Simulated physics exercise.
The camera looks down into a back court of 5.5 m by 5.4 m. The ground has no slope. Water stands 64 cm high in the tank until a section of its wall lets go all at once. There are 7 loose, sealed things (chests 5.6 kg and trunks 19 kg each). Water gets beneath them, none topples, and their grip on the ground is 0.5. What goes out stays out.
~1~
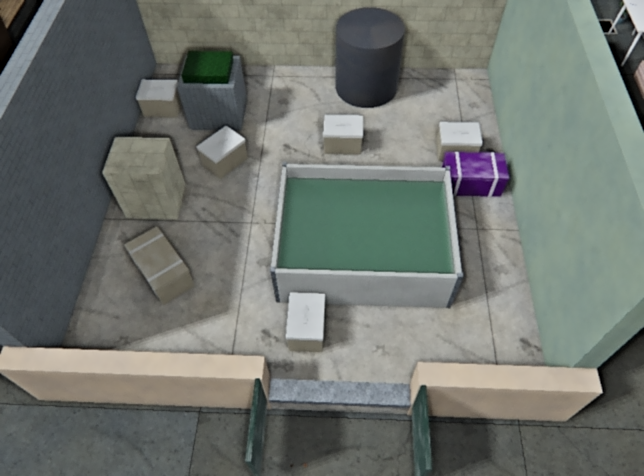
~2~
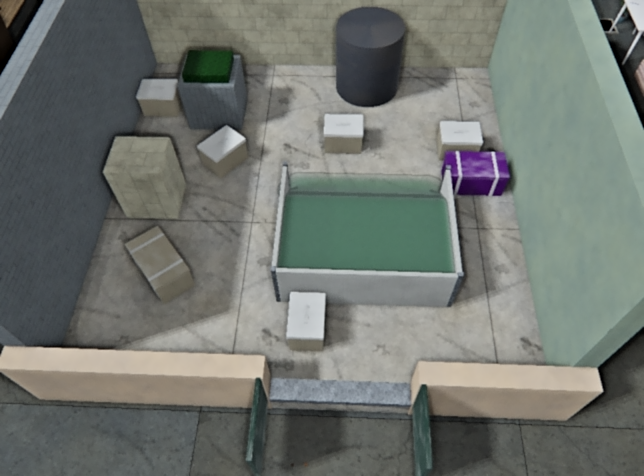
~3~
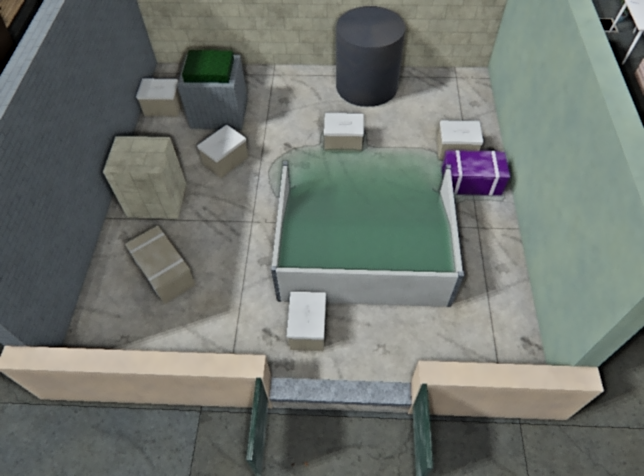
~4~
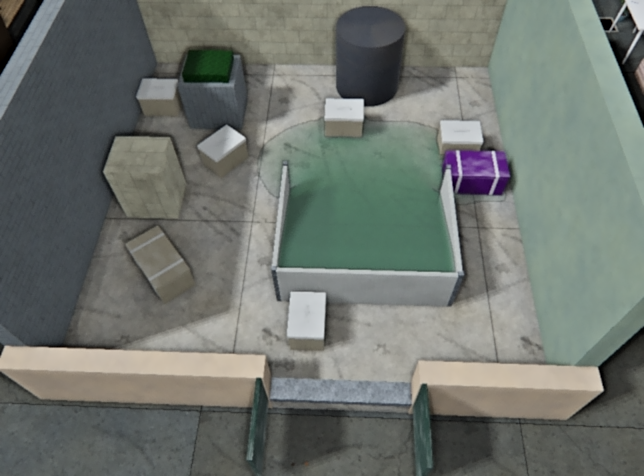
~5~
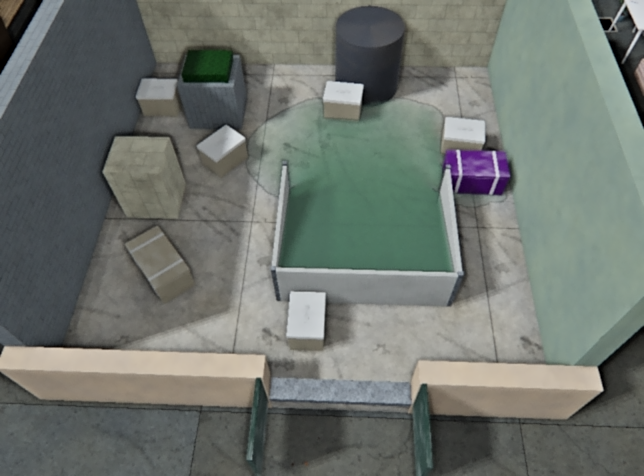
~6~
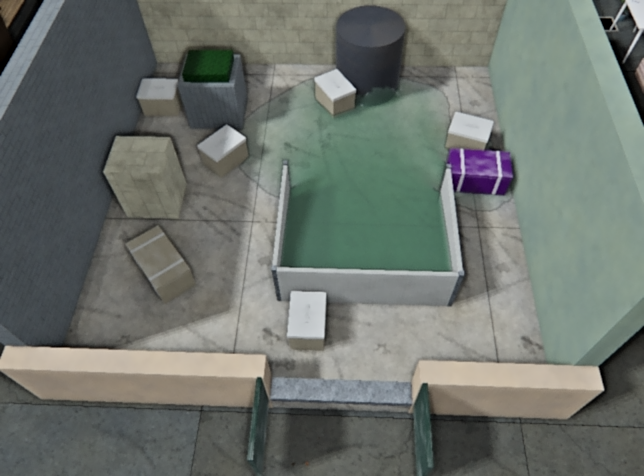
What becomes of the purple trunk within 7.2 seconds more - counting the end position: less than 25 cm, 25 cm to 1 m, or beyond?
The purple trunk gets carried off.
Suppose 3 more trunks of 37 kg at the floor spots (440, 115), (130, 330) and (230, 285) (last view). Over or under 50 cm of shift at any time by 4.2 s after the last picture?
In turn: Over, short of it, short of it.
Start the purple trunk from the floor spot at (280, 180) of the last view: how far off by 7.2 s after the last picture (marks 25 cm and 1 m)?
It travels far.
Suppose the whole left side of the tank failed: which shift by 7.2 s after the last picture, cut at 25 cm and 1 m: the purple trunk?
Then the purple trunk is nudged along.
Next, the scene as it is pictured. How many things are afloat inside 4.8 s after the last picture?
3 of them.
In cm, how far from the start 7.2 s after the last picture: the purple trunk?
About 300 cm.
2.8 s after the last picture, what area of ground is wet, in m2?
Roughly 19 m2.
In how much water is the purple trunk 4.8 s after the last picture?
About 6 cm.
Then, 0.9 s after the last picture the purple trunk is near (487, 162), 0.1 m from its start, aground; 0 of 7 are out; 1 afloat.
Then, 2.8 s after the last picture the purple trunk is near (475, 242), 1.3 m from its start, aground; 0 of 7 are out; 3 afloat.
Then, 4.8 s after the last picture the purple trunk is near (431, 325), 2.5 m from its start, aground; 0 of 7 are out; 3 afloat.
Then, 7.2 s after the last picture the purple trunk is near (298, 304), 3.2 m from its start, afloat; 0 of 7 are out; 7 afloat.
